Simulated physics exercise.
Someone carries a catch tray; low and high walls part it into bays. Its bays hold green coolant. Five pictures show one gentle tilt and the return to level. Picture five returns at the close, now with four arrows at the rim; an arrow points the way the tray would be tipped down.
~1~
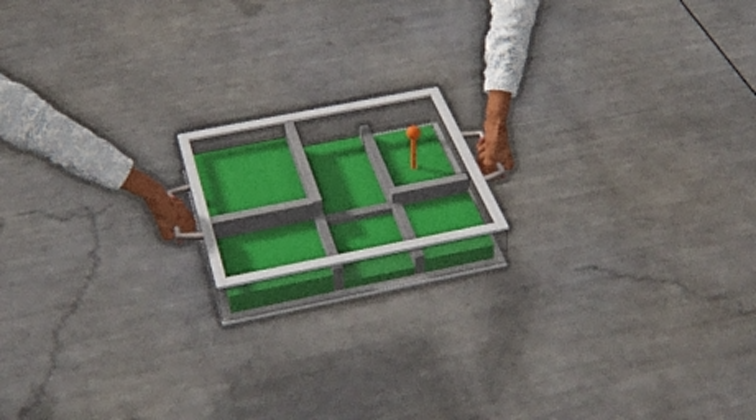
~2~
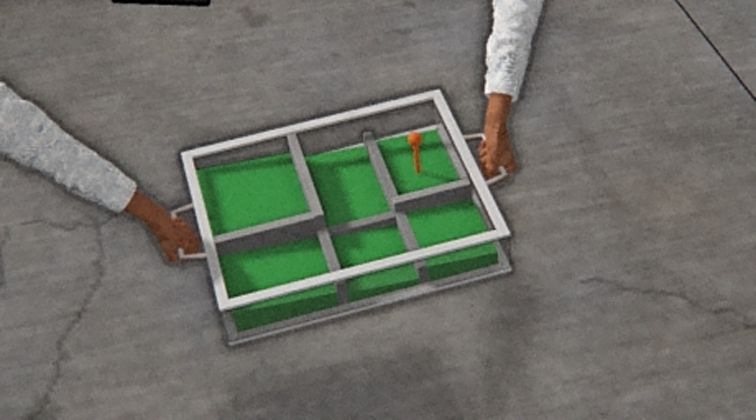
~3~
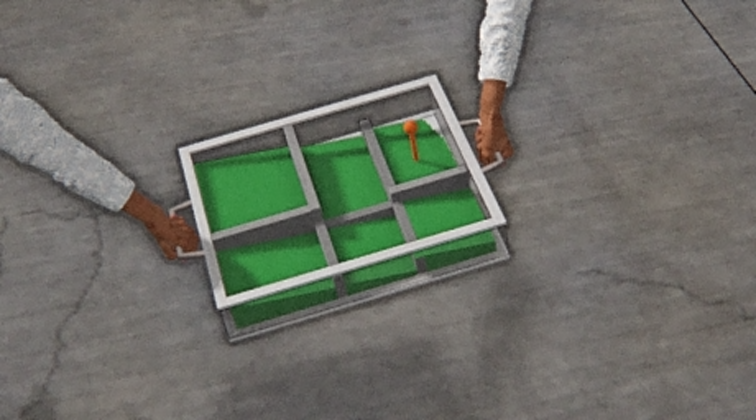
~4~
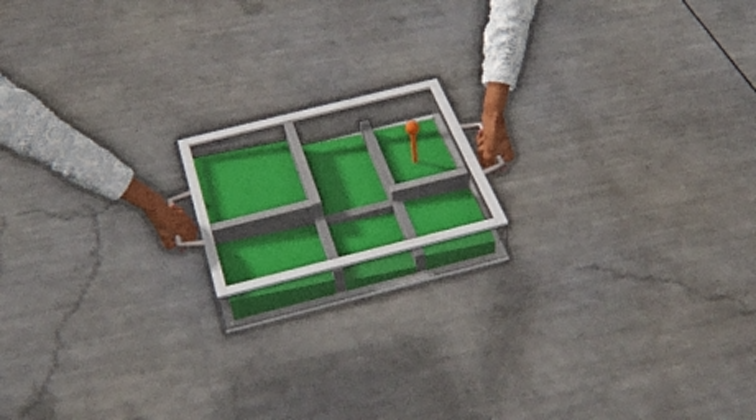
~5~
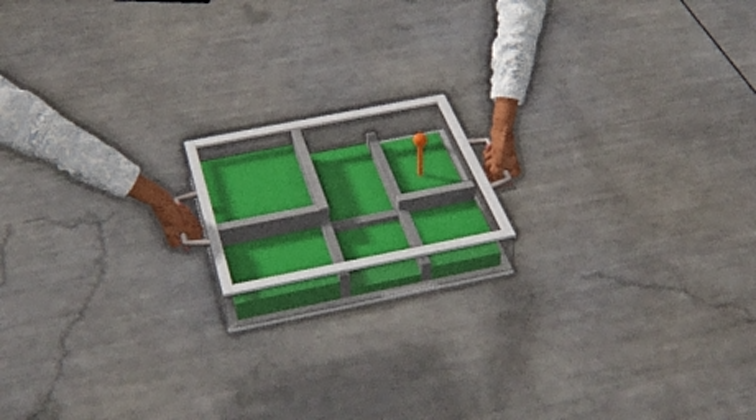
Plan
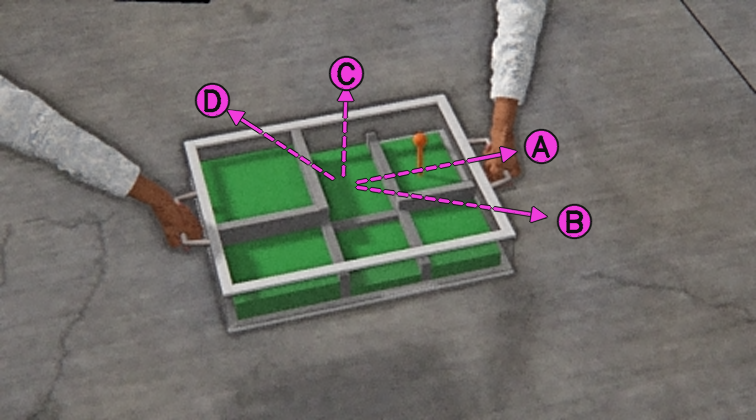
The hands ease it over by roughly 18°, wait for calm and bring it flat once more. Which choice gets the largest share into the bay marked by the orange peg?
C.
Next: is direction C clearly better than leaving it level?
Yes, it helps clearly.
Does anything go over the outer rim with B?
Yes, some is lost.
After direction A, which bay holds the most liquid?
The back left bay.
On the marked copy, A ends at (511, 152); B ends at (541, 215); C ends at (345, 91); D ends at (232, 113).
With A, about 6 % of the liquid ends in the peg's bay; nothing spills.
With B, about 6 % of the liquid ends in the peg's bay; about 6 % goes over the rim.
With C, about 15 % of the liquid ends in the peg's bay; nothing spills.
With D, about 7 % of the liquid ends in the peg's bay; about 2 % goes over the rim.
